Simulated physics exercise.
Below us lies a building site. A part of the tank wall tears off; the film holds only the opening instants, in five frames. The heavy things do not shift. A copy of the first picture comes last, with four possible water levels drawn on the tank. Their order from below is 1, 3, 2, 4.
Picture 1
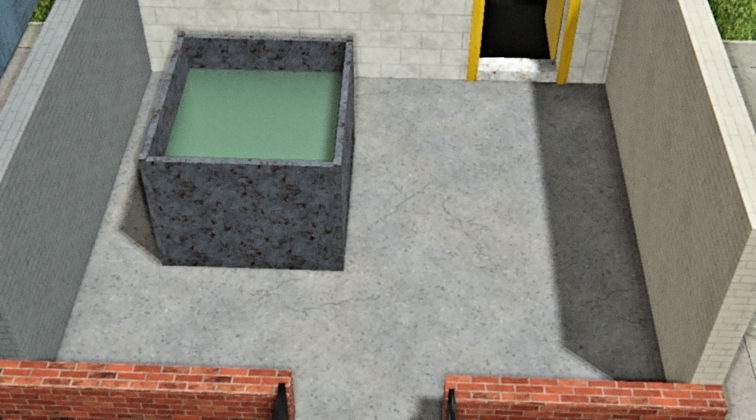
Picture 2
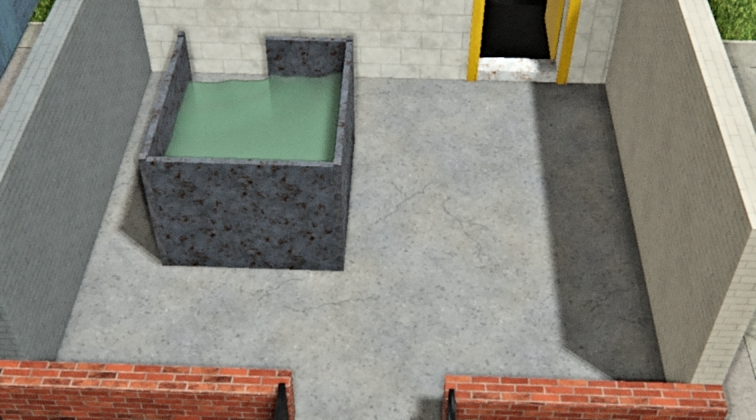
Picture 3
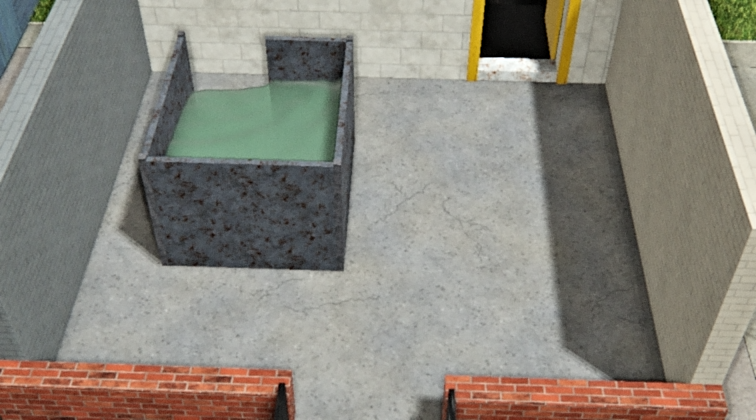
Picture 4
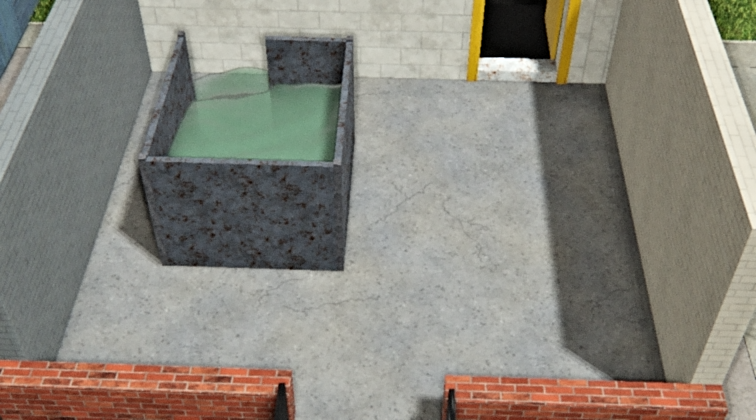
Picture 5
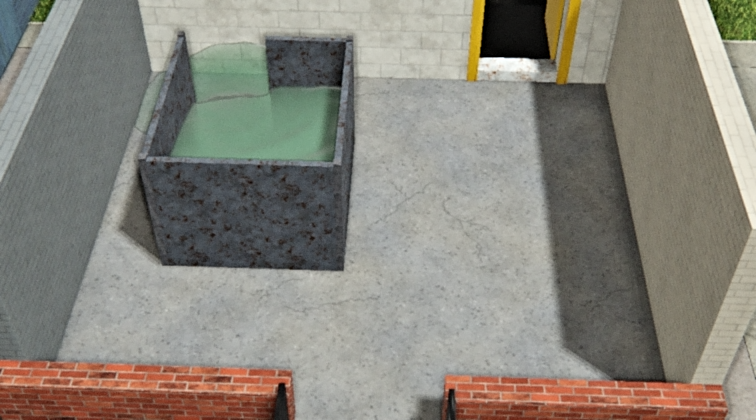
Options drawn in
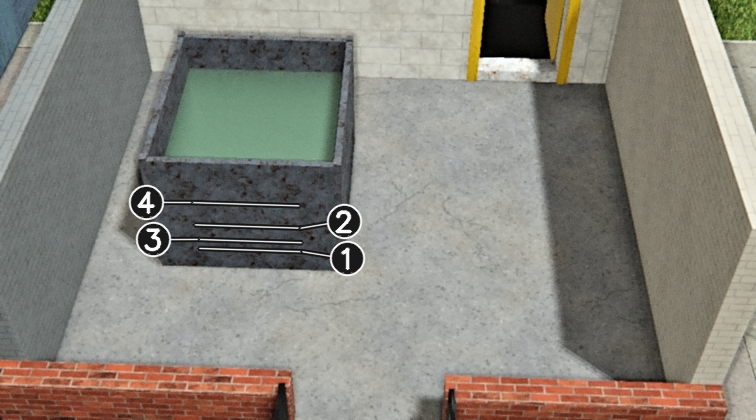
Green water lies still in a dark, open-topped tank on a walled concrete yard, until a section of the tank's back wall disappears. The surface then dips and ripples toward the gap, and a translucent sheet of water rises at the back left, above the opening.
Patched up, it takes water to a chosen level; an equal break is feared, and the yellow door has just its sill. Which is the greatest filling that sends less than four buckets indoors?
4 is the one.
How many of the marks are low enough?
All four.
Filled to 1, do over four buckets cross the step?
No, that is safe.
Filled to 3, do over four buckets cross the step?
No, not at all.
On the marked copy, 1 at (250, 250); 2 at (247, 226); 3 at (249, 241); 4 at (244, 204); from the bottom up 1, 3, 2, 4.
For level 1, nothing gets over.
For level 2, nothing gets over.
For level 3, nothing gets over.
For level 4, a splash gets over, under a bucket.
